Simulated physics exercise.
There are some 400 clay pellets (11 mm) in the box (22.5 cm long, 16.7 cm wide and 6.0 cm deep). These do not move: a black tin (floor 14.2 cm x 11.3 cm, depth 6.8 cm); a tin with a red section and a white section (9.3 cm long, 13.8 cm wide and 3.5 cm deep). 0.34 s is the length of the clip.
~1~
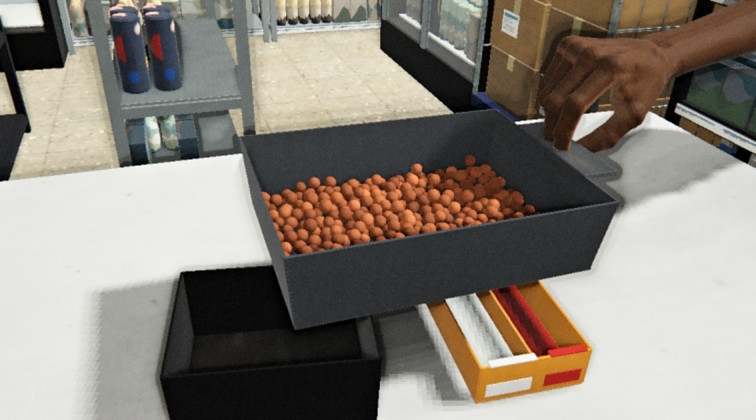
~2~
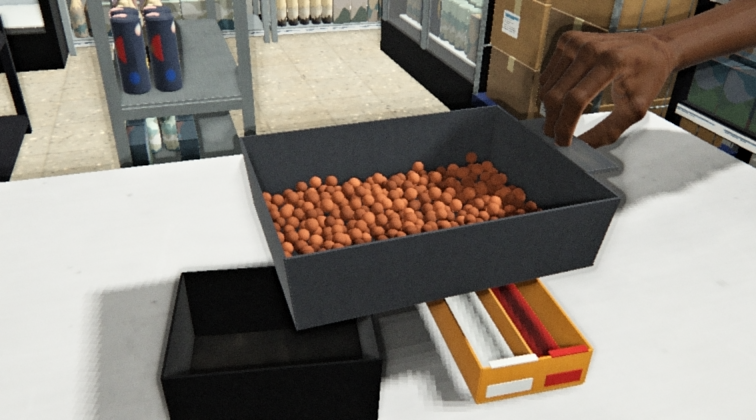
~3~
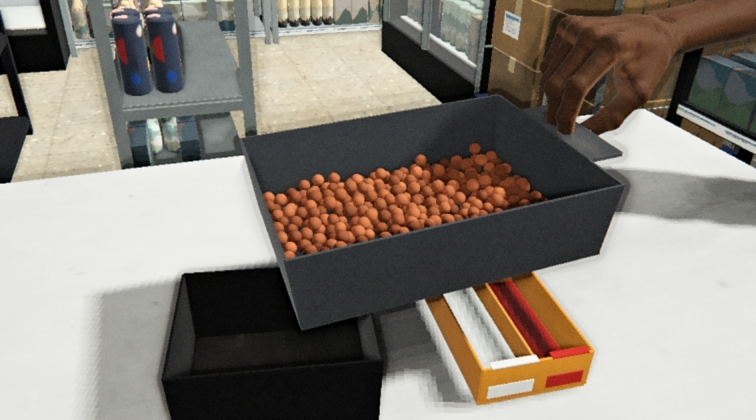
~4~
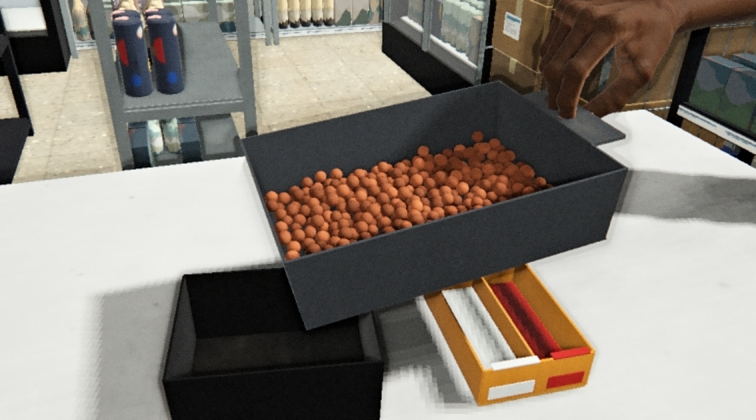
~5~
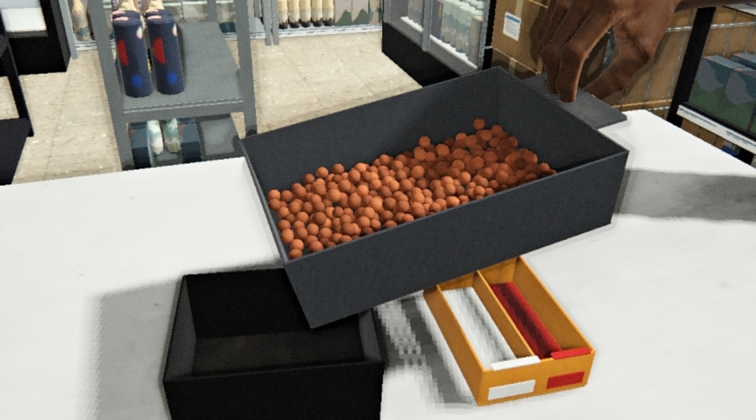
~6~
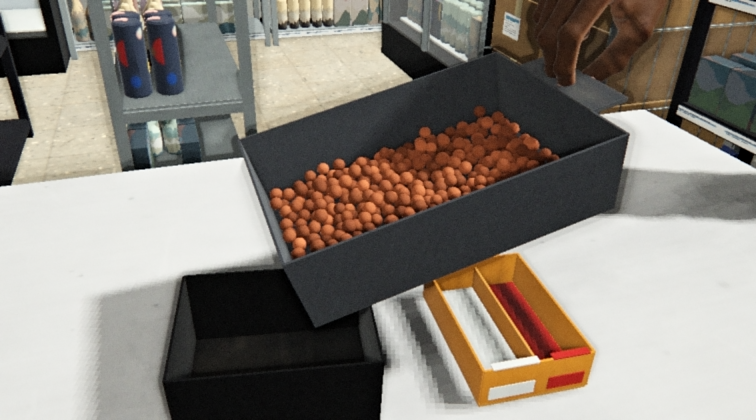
A grey box of small brown balls tilts gradually, its right side rising beside a hand.
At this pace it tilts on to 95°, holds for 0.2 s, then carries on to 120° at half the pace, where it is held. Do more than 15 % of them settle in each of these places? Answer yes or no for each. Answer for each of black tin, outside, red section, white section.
Black tin - yes, outside - yes, red section - no, white section - no.
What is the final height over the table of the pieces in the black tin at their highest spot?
The top of the heap ends about 5.5 cm up.
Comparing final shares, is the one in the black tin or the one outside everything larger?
I'd say there's more in the black tin.
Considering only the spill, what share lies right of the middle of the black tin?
10 %, give or take.
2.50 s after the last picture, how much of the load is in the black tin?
Measured share then: About 45 %.
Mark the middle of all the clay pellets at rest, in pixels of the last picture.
It's about (219, 382) in the last view.
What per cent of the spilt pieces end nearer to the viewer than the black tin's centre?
Share: About 40 %.
Then, 0.96 s after the last picture, tilt 61 degrees; box 100 %; middle of all pieces near (366, 125).
Then, 1.76 s after the last picture, tilt 95 degrees; box 100 %; middle of all pieces near (284, 117).
Then, 2.50 s after the last picture, tilt 108 degrees; box 20 %, outside 25 %, black tin 45 %, in the air 5 %; middle of all pieces near (216, 333).
Then, 3.21 s after the last picture, tilt 120 degrees; outside 35 %, black tin 65 %; middle of all pieces near (205, 375).
In the end, box 0 %, white section 0 %, outside 35 %, black tin 65 %, red section 0 %.
